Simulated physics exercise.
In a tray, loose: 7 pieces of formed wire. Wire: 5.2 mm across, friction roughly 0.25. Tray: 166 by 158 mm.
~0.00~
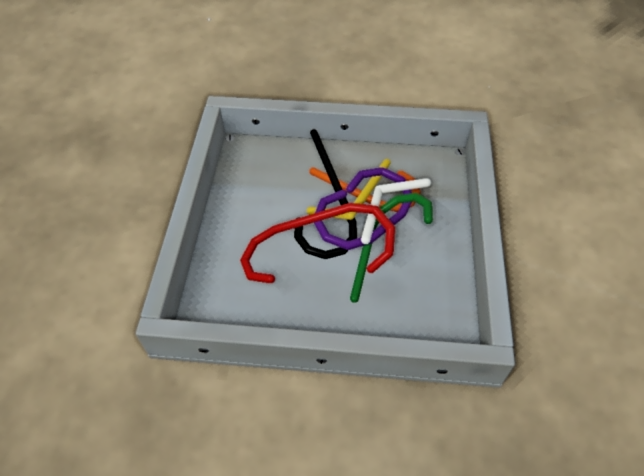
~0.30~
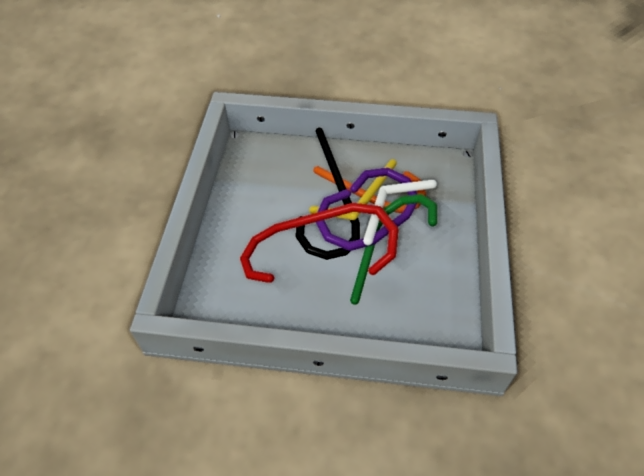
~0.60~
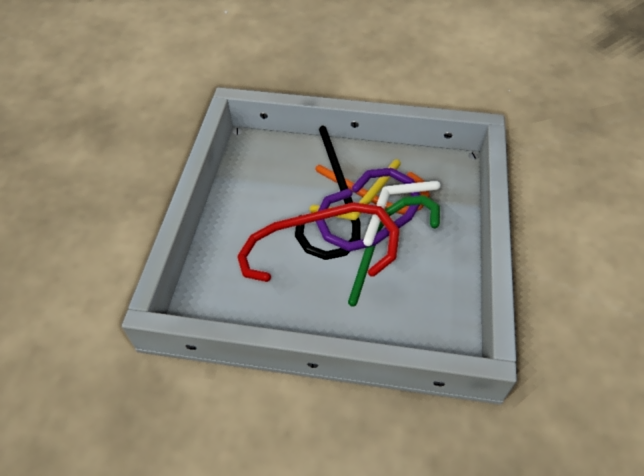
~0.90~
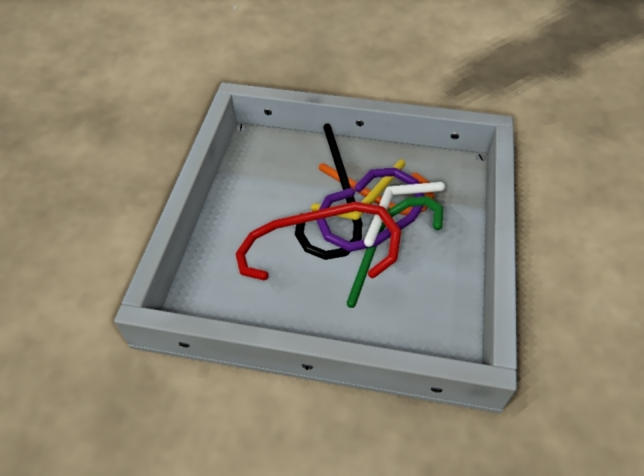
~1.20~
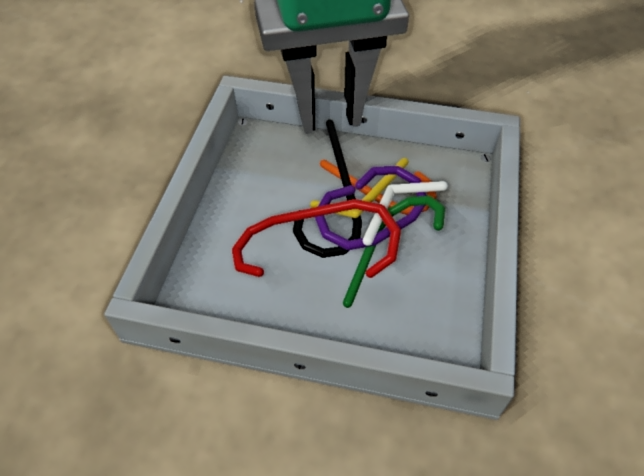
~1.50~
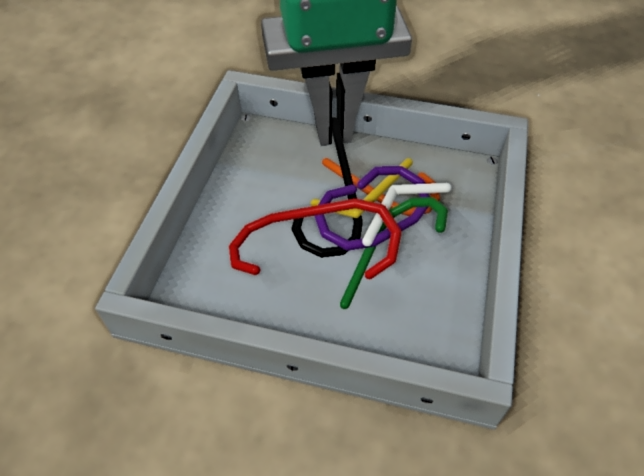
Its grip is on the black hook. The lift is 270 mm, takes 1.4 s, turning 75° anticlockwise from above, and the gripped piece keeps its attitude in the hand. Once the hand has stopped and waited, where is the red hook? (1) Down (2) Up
(1) Down.
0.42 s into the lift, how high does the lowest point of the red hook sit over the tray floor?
About 0 mm up.
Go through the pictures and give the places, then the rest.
The first picture shows fingers out of view, 229 mm above the grip; red hook from (271, 279) to (371, 269), passing over black hook, over purple hook; black hook from (299, 221) to (314, 133), passing under yellow key, under purple hook, under red hook.
The second picture shows fingers out of view, 229 mm above the grip; purple hook from (347, 194) to (354, 189), passing over orange hook, over black hook, over yellow key; white key from (432, 184) to (368, 241), passing over orange hook, over green hook, over purple hook.
The third picture shows fingers out of view, 213 mm above the grip; green hook from (435, 224) to (353, 302), passing over orange hook, over purple hook, under white key; red hook from (266, 277) to (372, 272), passing over black hook, over purple hook.
The fourth picture shows fingers out of view, 114 mm above the grip; black hook from (302, 218) to (327, 127), passing under yellow key, under purple hook, under red hook; yellow key from (315, 208) to (401, 164), passing over orange hook, over black hook, under purple hook.
The fifth picture shows fingers (330, 106) 14 mm above the grip; orange hook from (418, 176) to (324, 164), passing under yellow key, under green hook, under purple hook.
The sixth picture shows fingers (334, 123) closed on the black hook; red hook from (255, 270) to (369, 275); black hook from (300, 213) to (334, 121).
By 1.92 s, lowest point more than 20 mm over the tray floor, black hook 58 mm.
By 2.27 s, lowest point more than 20 mm over the tray floor, black hook 159 mm.
By 2.90 s, lowest point more than 20 mm over the tray floor, black hook 273 mm.
Finally, hanging black hook 273 mm; the other 6 are down.
